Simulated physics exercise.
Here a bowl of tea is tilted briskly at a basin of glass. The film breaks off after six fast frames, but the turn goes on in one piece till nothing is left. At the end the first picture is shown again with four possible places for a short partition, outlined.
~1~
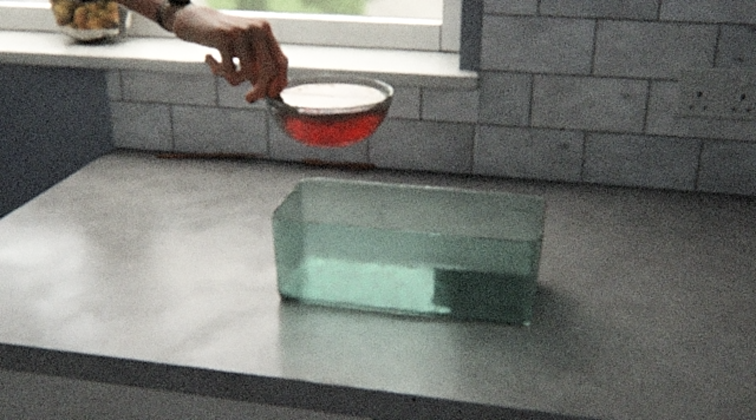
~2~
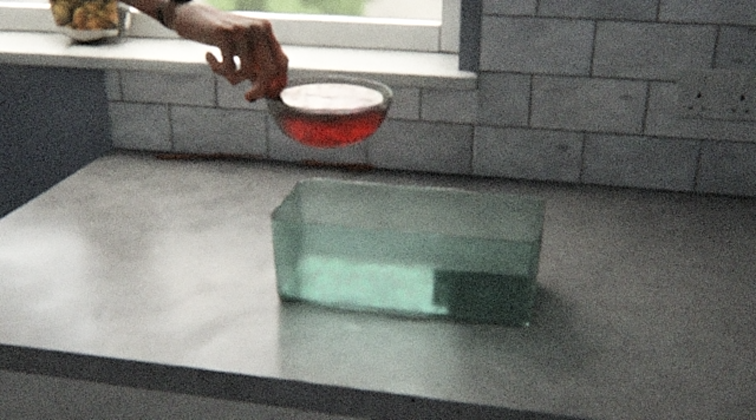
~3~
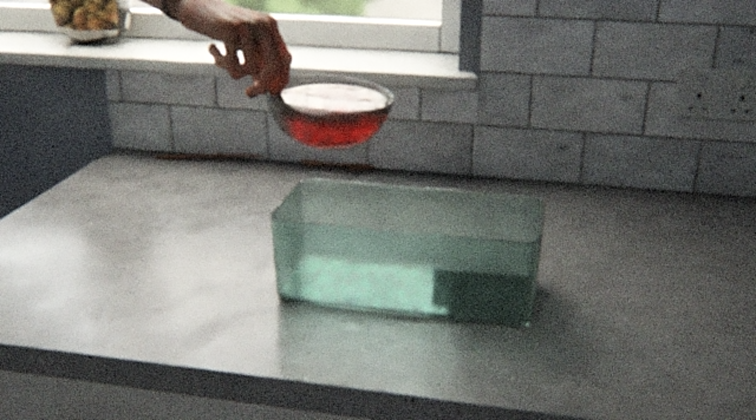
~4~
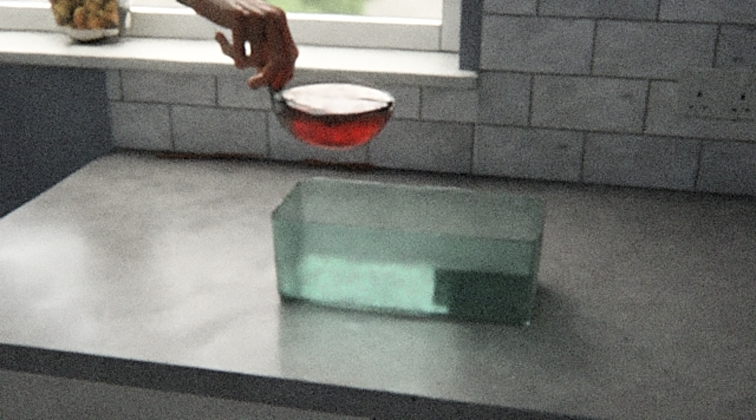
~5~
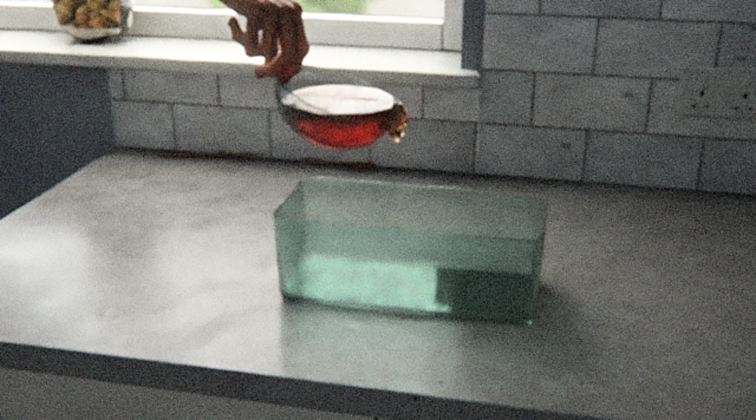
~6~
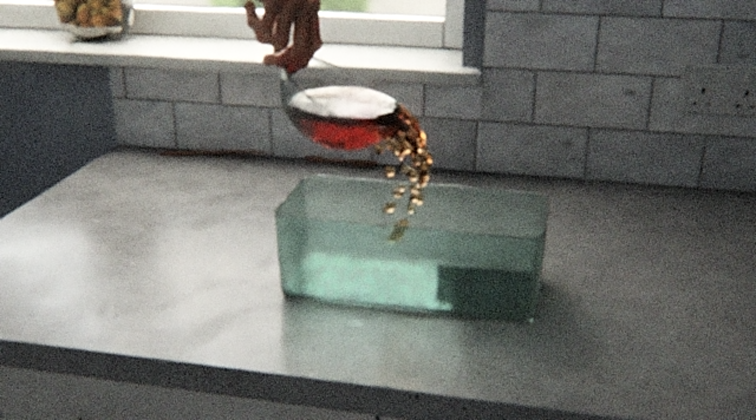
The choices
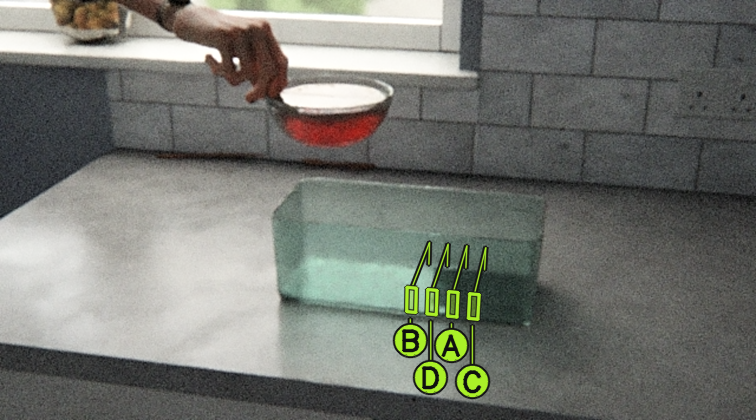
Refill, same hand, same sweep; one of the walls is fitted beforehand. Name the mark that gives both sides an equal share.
The best slot is D.
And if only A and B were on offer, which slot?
It is B.
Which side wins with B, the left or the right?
The right one.
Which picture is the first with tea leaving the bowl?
In picture 4.
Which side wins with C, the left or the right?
The left side.
In lime, A at (451, 323); B at (410, 318); C at (472, 325); D at (430, 321).
Choosing A, about 90 % ends left of the wall and 10 % right of it.
Choosing B, about 29 % ends left of the wall and 71 % right of it.
Choosing C, about 92 % ends left of the wall and 8 % right of it.
Choosing D, about 50 % ends left of the wall and 49 % right of it.
